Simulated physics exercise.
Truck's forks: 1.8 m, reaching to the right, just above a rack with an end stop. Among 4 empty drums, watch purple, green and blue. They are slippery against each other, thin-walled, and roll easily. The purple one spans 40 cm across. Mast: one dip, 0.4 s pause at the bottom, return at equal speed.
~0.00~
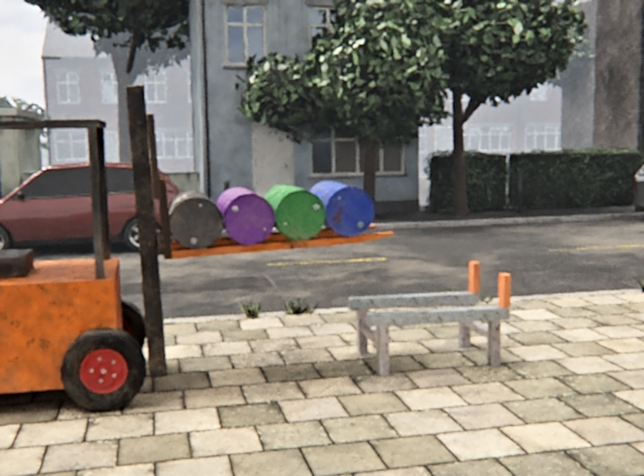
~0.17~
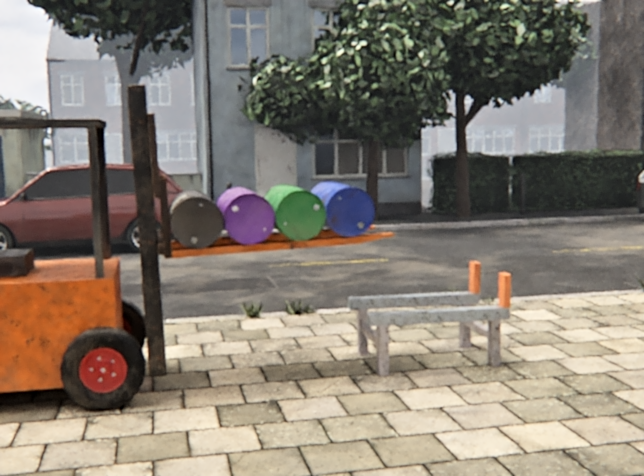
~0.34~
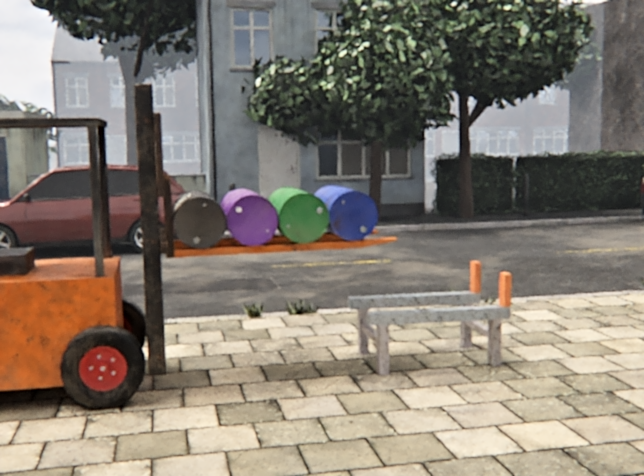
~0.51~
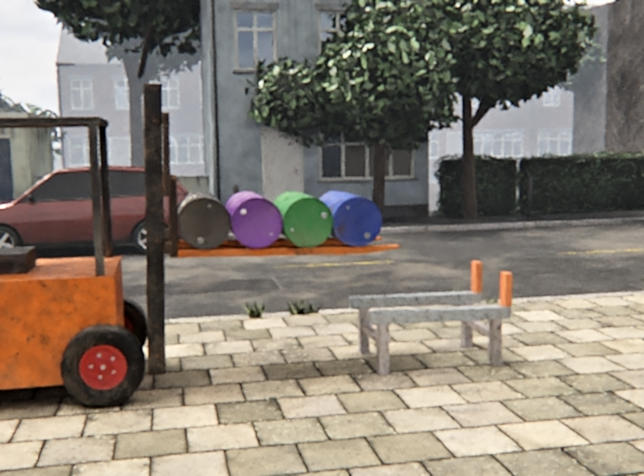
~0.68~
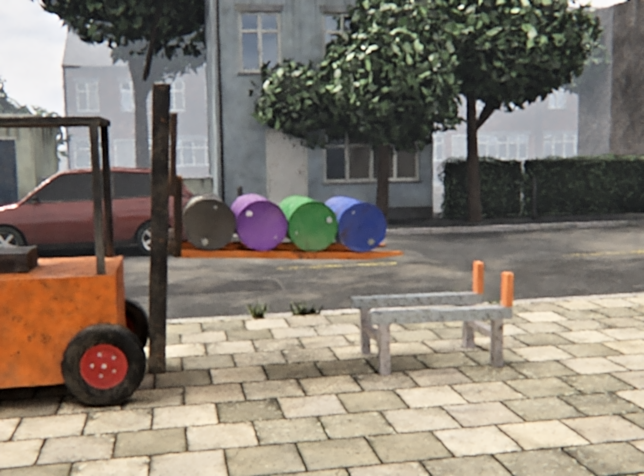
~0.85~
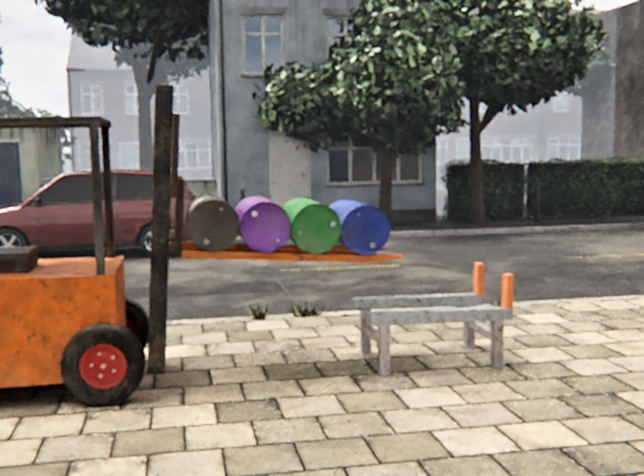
An orange forklift's forks, bearing four drums in a row, grey-brown, purple, green and blue from left to right, tilt slowly from tips slightly up to tips slightly down, and the drums shift slightly rightward with them. The forklift stands at left on pale paving, seen side-on from across it, with a low grey rack and two orange posts at right. Behind are a road, a red car, trees and grey houses, which slide slightly rightward as the view drifts a little.
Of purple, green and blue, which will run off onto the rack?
Purple: Does not; green: Does not; blue: Does.
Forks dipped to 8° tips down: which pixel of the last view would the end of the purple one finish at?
Near pixel (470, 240).
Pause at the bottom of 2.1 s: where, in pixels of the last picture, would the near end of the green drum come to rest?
It would finish close to (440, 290) in the last picture.
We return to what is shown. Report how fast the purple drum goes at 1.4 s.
Speed: Around 0.3 m/s.
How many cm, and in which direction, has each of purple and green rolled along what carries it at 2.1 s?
Purple has gone 45 cm to the right and green 45 cm to the right.
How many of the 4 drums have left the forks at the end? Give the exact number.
Count: 1.
By 1.4 s, purple is on the forks, 100 cm from the tips, rolling right; green is on the forks, 60 cm from the tips, rolling right; blue is on the forks, 20 cm from the tips, rolling right; 0 of 4 have left the forks.
By 2.1 s, purple is on the forks, 75 cm from the tips, rolling right; green is on the forks, 35 cm from the tips, rolling right; blue is on the rack, 95 cm from the rack's far end, rolling right; 1 of 4 has left the forks.
Finally (6.3 s), purple is on the forks, 115 cm from the tips; green is on the forks, 75 cm from the tips; blue is on the rack, 25 cm from the rack's far end; 1 of 4 has left the forks.
